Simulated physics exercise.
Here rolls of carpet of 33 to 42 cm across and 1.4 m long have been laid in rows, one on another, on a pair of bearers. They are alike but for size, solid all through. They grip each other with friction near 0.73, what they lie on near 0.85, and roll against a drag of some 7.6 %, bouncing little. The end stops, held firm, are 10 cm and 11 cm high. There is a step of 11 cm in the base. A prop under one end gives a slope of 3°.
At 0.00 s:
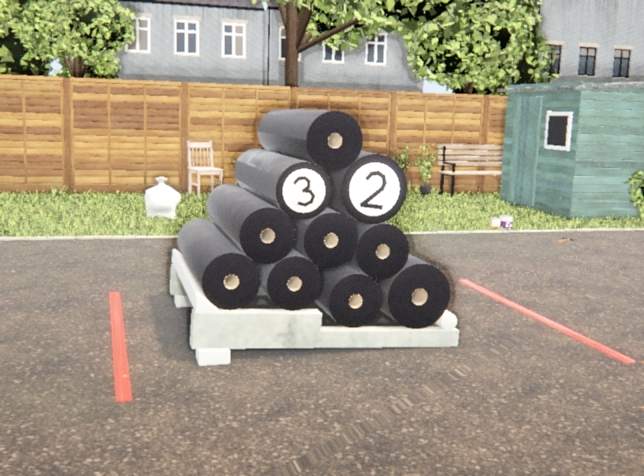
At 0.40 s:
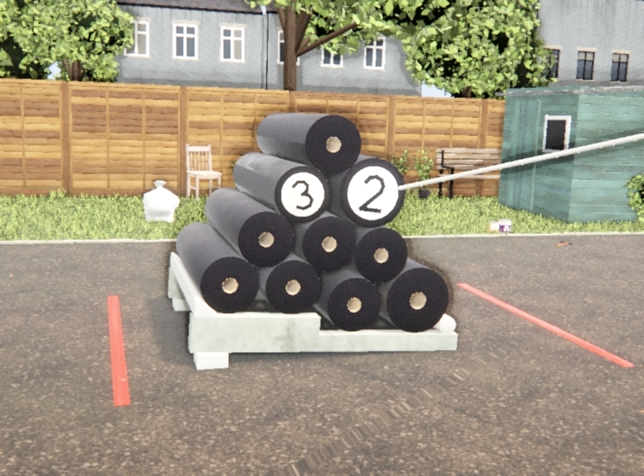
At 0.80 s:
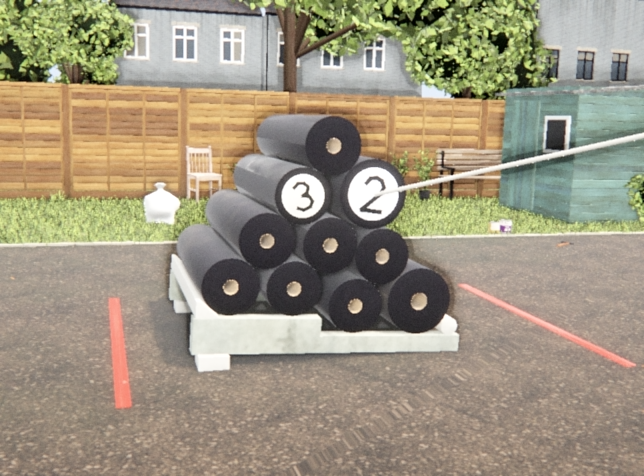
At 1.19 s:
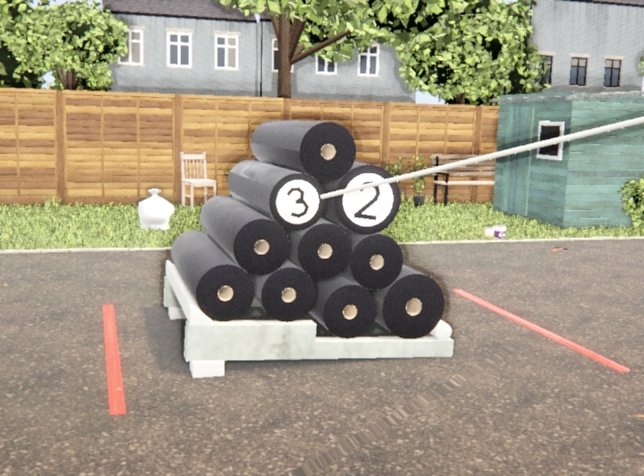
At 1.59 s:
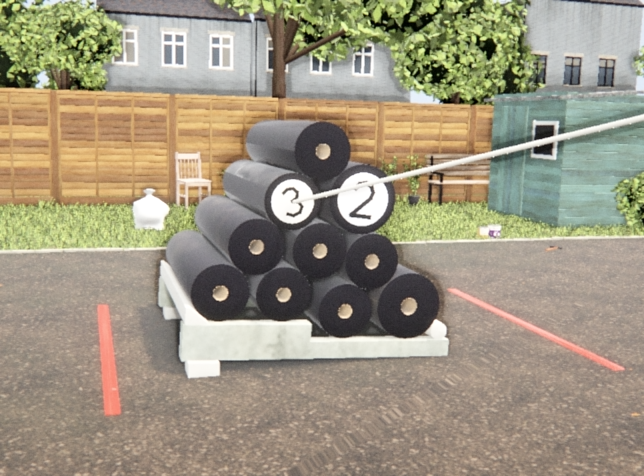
Paved yard by a wooden fence, a pale pointer indicating one numbered dark roll, then its left neighbour, on a motionless stack.
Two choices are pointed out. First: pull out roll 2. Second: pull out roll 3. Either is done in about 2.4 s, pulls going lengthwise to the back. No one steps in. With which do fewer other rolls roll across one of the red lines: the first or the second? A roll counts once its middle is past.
The second is the gentler one.
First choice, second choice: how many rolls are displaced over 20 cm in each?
First 1, second 1.
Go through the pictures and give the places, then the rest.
In the first picture, 10 rolls, 4 on the base, highest (335, 141); no. 2 (374, 189), no. 3 (304, 191); left chock (10 cm) (199, 296); right round bar (11 cm) (450, 314); left end propped up; lines (121, 367) and (581, 338).
Nothing has moved, the pointer shows the first choice, no. 2 at (373, 193), in the second picture.
Nothing has moved, the pointer shows the first choice, no. 2 at (374, 194), in the third picture.
Nothing has moved, the pointer shows the second choice, no. 3 at (298, 202), in the fourth picture.
Nothing has moved, the pointer shows the second choice, no. 3 at (293, 202), in the fifth picture.
First choice, 3.10 s in, 1 now displaced over 20 cm; not one across the red lines; the one last seen at (323, 151) 49 cm right and 35 cm down.
First choice, at rest by 5.2 s, 1 moved over 20 cm; 1 across the right red line; the one last seen at (323, 151) rolled far off to the right; top of the pile 1.2 m high, from 1.5 m.
Second choice, 2.73 s in, 1 now displaced over 20 cm; not one across the red lines; the one last seen at (323, 151) 17 cm left and 22 cm down.
Second choice, at rest by 3.3 s, 1 moved over 20 cm; not one across the red lines; the one last seen at (323, 151) 17 cm left and 29 cm down; top of the pile 1.2 m high, from 1.5 m.
